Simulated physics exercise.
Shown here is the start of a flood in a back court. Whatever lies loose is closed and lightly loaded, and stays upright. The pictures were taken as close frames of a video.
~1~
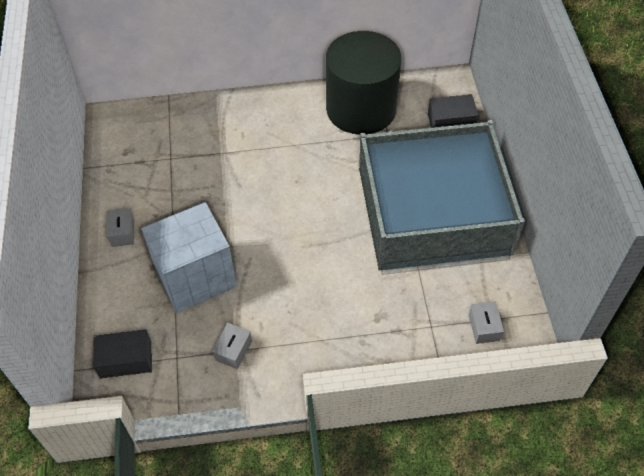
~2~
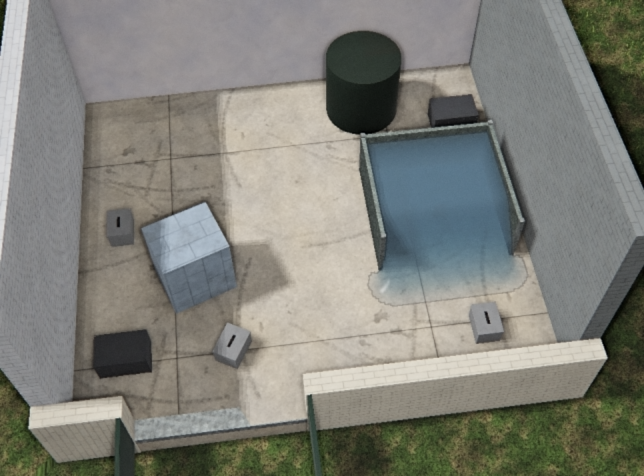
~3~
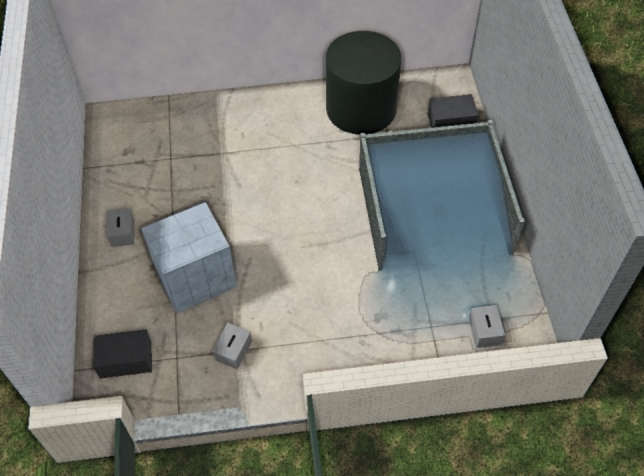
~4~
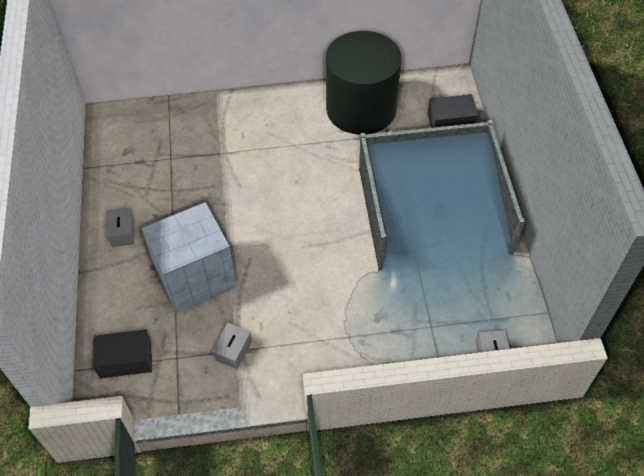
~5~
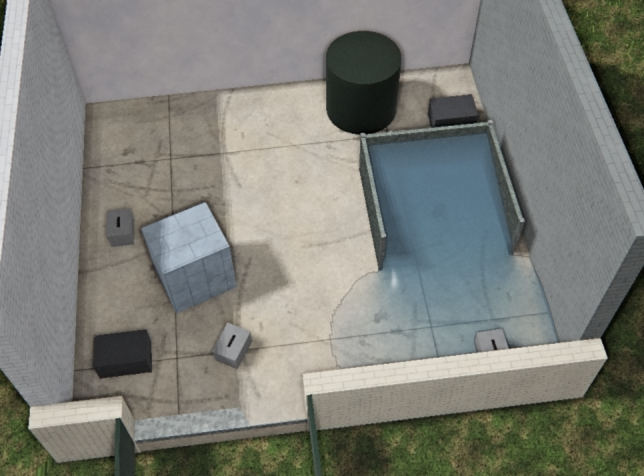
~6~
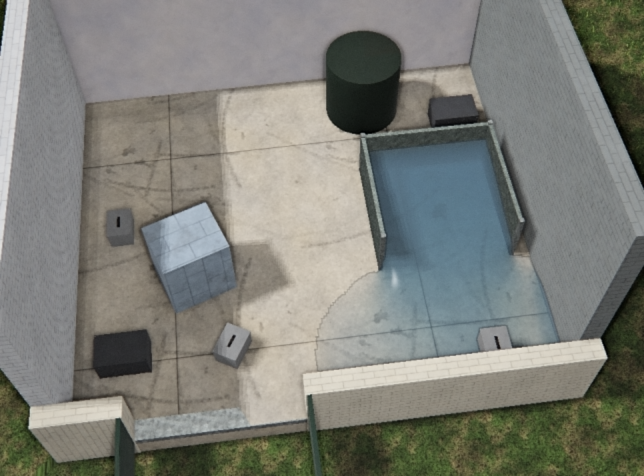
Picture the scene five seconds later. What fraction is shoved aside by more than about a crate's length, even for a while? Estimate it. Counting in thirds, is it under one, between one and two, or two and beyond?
In thirds: Two or beyond.
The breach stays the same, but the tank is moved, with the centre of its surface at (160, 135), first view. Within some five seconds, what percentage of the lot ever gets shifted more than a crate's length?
Roughly 80 in a hundred.
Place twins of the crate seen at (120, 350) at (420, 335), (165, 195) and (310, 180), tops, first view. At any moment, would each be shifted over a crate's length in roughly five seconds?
Result by item: Gets dislodged / stays where it is / stays where it is.
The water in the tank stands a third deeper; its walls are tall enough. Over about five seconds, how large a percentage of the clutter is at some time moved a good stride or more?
Some 80 per cent.
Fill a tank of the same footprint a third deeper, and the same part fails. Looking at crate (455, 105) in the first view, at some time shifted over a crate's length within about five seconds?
Regarding the one you named: Never got there.
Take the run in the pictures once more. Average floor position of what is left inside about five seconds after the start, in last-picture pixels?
Roughly at (280, 186).
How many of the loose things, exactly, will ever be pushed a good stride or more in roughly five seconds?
Result - 4.
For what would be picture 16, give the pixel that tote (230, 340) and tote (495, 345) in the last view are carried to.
Around (173, 314) and (523, 308).
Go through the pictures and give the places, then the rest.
A tote at (487, 318) rests on the ground; a crate at (120, 348) rests on the ground; 0 of 5 have shifted, in the first picture.
A tote at (487, 318), on the bottom; a crate at (120, 348), on the bottom; 0 of 5 have shifted, in the second picture.
A tote at (488, 321), on the bottom, close to its start; a crate at (120, 348) rests on the ground; 0 of 5 have shifted, in the third picture.
A tote at (496, 347) rests on the ground, a stride from its start; a crate at (120, 348) rests on the ground; 1 of 5 have shifted, in the fourth picture.
A tote at (495, 346) floats, a stride from its start; a crate at (120, 348), on the bottom; 1 of 5 have shifted, in the fifth picture.
A tote at (497, 343) floats, a stride from its start; a crate at (120, 348) rests on the ground; 1 of 5 have shifted, in the sixth picture.
A moment on, 0 of 5 are well off their spots; 1 afloat.
Next, 1 of 5 are well off their spots; 2 afloat.
Later, 2 of 5 are well off their spots; 3 afloat.
In the end, 4 of 5 are well off their spots, and 4 have been at some point; 3 afloat.
